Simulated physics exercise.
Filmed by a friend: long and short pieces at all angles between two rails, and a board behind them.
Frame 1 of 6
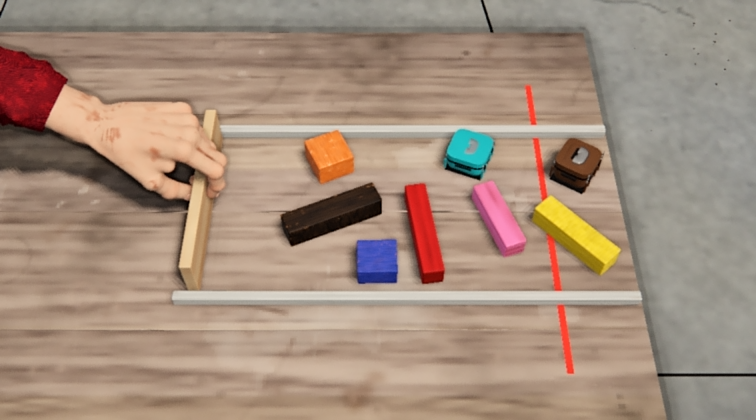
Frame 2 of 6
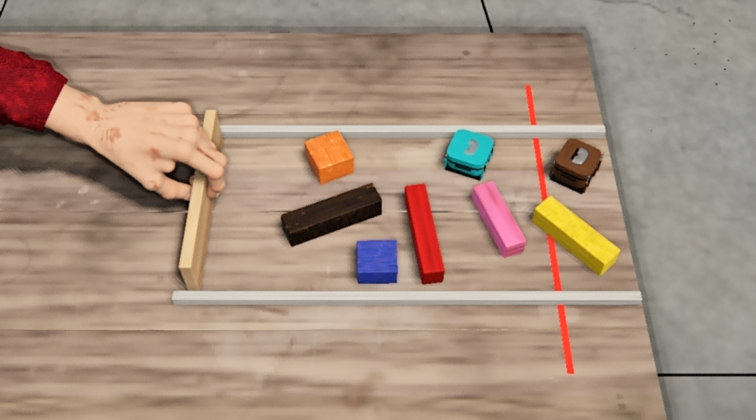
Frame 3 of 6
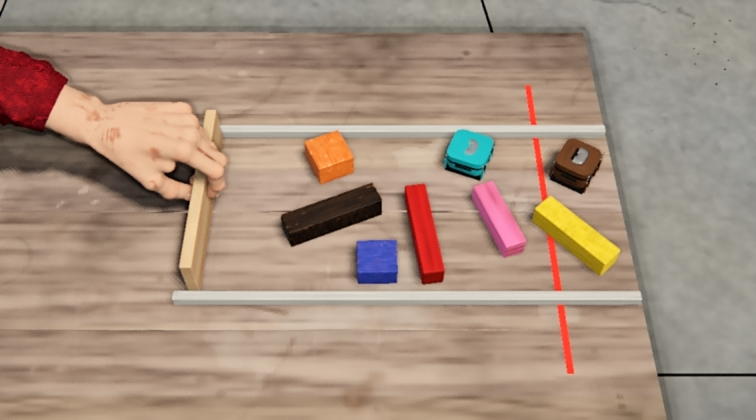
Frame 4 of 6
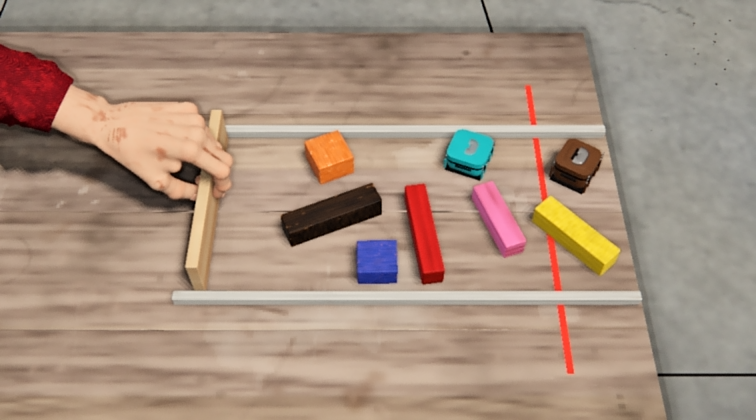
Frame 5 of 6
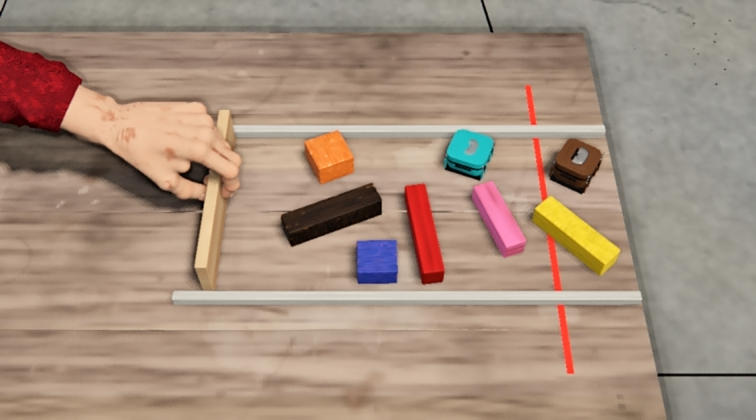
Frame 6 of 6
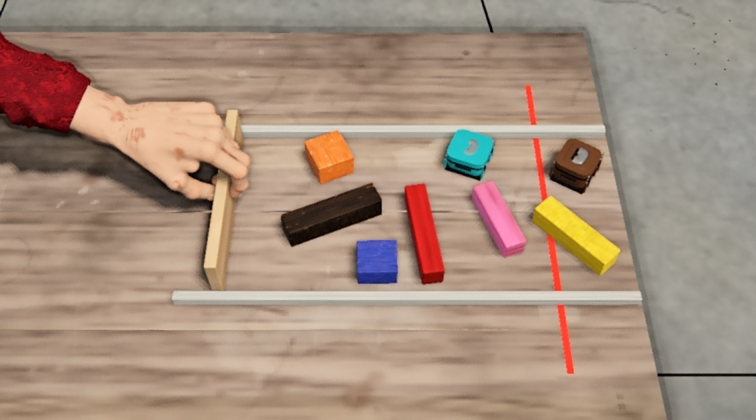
A wooden board, held by a hand in a red sleeve, stayed still at first, then slid slightly right between two rails, while the scattered colourful blocks, bars and cases ahead of it remained unmoved.
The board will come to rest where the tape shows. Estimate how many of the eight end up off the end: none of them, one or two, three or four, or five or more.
Three or four.
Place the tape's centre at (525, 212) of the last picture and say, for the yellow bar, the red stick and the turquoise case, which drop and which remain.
As for the yellow bar, it ends up falling; the red stick keeps its place; the turquoise case keeps its place.
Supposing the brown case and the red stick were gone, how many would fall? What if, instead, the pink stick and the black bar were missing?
The counts would be 1 and 1.
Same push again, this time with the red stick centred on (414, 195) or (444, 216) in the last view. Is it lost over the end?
Stays put; stays put.
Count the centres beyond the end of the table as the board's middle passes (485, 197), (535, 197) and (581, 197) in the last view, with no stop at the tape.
It would be 0, 2 and 5.
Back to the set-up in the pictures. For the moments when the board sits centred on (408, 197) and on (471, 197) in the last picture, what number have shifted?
I count 6 first and 7 after.
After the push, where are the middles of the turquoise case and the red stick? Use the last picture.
In the last picture the turquoise case sits around (595, 146) and the red stick around (610, 243).
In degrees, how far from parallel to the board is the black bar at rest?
About 30 degrees.
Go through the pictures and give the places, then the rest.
Brown case (576, 165); yellow bar (575, 235); pink stick (498, 218); board (203, 197); tape (547, 211), in the first frame.
Yellow bar (575, 235); black bar (332, 215), in the second frame.
Pink stick (498, 219); turquoise case (469, 155), in the third frame.
Brown case (576, 165); blue block (377, 262), in the fourth frame.
Yellow bar (575, 235); board (217, 197), in the fifth frame.
Brown case (576, 165); yellow bar (575, 235); pink stick (498, 219); board (226, 197); tape (547, 211), in the sixth frame.
A little later, none off yet; brown case at rest near (576, 165); yellow bar at rest near (575, 235); pink stick at rest near (498, 219).
When it is over, the number that fall off is three or four; down, pink stick, yellow bar and brown case.
